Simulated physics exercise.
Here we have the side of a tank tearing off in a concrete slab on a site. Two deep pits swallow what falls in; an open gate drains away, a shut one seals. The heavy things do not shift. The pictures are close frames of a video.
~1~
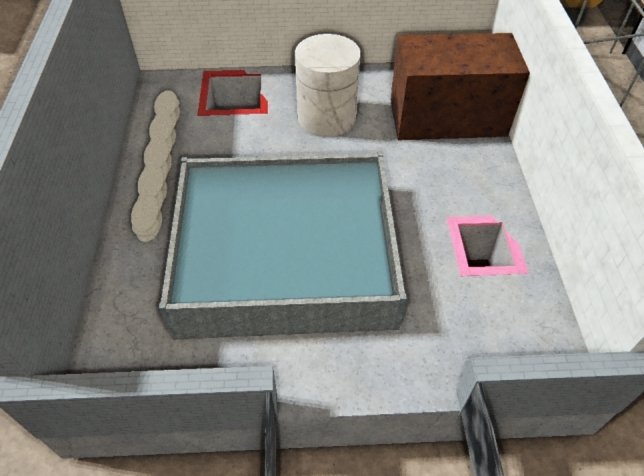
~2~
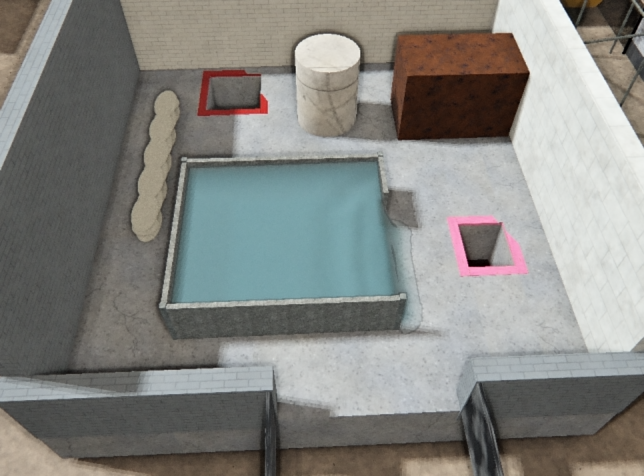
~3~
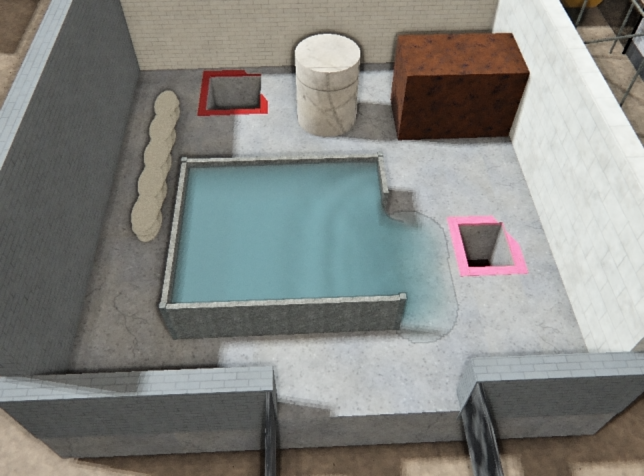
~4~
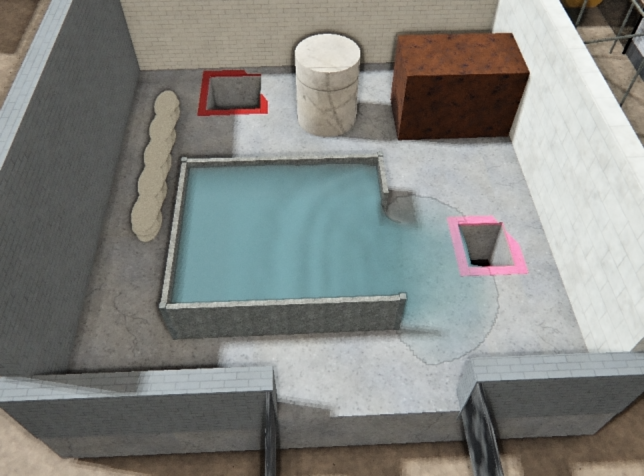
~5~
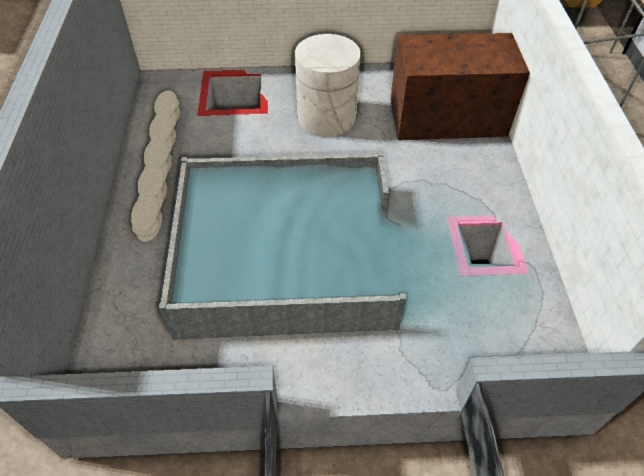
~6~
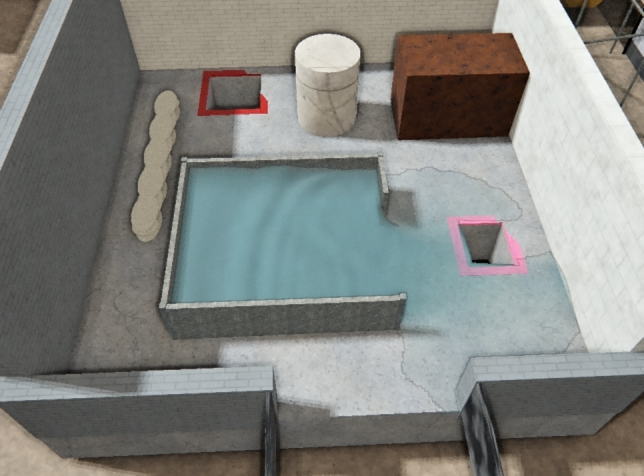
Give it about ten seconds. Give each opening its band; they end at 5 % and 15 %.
The gate takes between 5 and 15 %; the red pit takes under 5 %; the pink pit takes over 15 %.
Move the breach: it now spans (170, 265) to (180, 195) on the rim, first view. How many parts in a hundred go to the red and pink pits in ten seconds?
Per cent: Red 25, pink 6.
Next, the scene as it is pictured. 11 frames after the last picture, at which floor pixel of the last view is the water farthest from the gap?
At about (501, 141).
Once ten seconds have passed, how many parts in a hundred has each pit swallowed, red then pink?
Near 2 and 46 in a hundred.
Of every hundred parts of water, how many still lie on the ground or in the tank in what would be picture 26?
Roughly 76 per cent.
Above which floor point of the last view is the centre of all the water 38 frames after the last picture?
Roughly at (341, 258).
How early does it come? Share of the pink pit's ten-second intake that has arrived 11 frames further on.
Roughly 30 per cent.
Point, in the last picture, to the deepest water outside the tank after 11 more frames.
Near (529, 311).
A moment on, water covers 20 % of the floor; the gate 0 %, the red pit 0 %, the pink pit 7 %.
Next, water covers 20 % of the floor; the gate 0 %, the red pit 0 %, the pink pit 13 %.
Then, water covers 35 % of the floor; the gate 1 %, the red pit 0 %, the pink pit 23 %.
Later, water covers 60 % of the floor; the gate 5 %, the red pit 0 %, the pink pit 36 %.
In the end, water covers 75 % of the floor; the gate 8 %, the red pit 2 %, the pink pit 46 %.
